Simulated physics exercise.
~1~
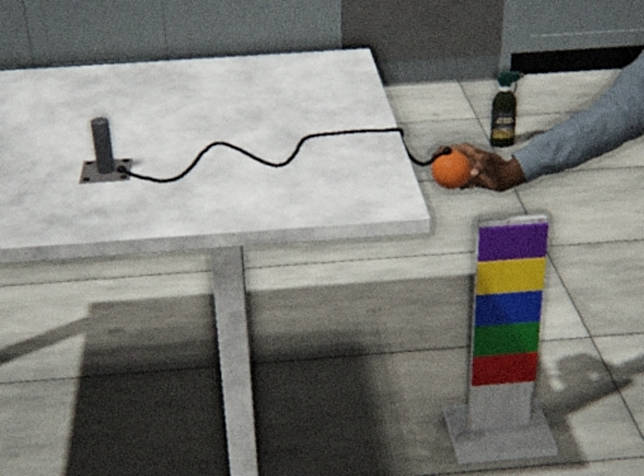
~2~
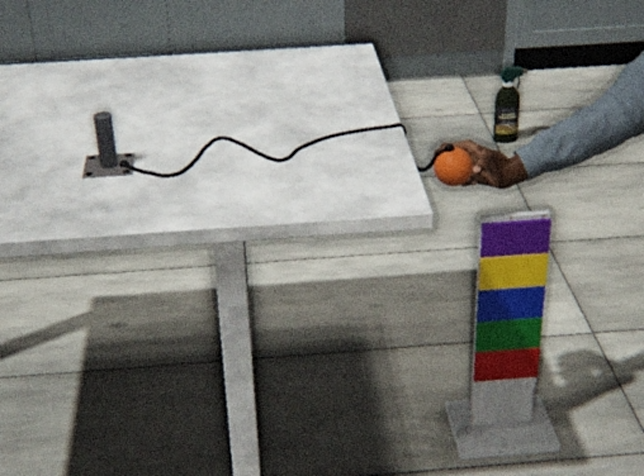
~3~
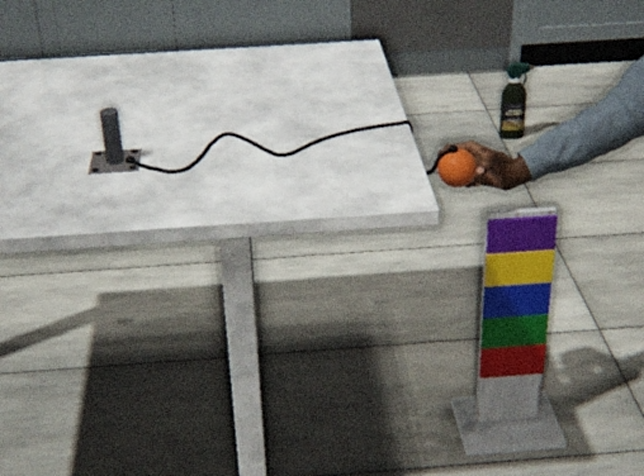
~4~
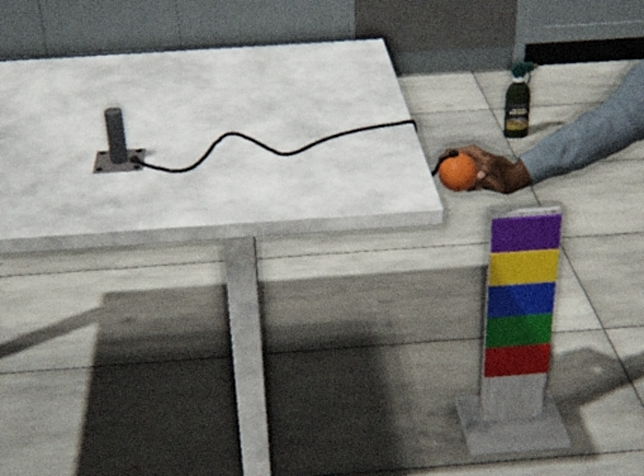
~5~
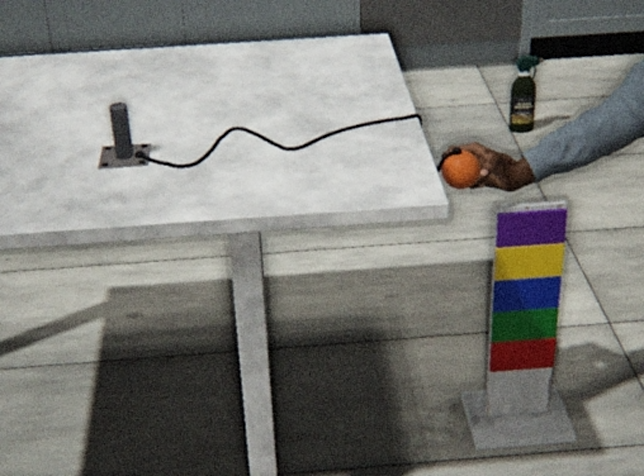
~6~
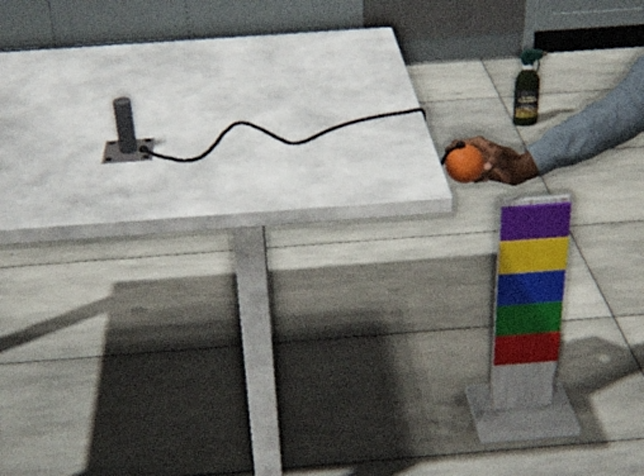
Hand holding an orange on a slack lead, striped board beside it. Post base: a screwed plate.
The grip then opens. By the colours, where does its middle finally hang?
At the blue band.
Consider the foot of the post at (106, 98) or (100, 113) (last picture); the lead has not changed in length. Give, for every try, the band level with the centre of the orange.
For the first it would be yellow, for the second yellow.
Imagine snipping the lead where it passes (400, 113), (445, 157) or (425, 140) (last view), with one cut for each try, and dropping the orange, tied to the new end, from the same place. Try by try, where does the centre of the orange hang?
Near (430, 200), (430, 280) and (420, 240).
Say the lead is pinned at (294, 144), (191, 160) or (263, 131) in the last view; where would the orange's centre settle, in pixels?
In that order: (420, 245), (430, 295) and (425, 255).
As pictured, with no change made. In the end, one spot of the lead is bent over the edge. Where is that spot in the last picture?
Check around (340, 126) - that's where it is.
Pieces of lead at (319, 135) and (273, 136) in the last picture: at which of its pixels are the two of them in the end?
Roughly (404, 122) for the first and (344, 128) for the second.
A little later, orange near (393, 294); level with blue.
Next, orange near (436, 300); level with blue.
When it is over, orange near (429, 306); level with blue. The lead holds its middle at blue.
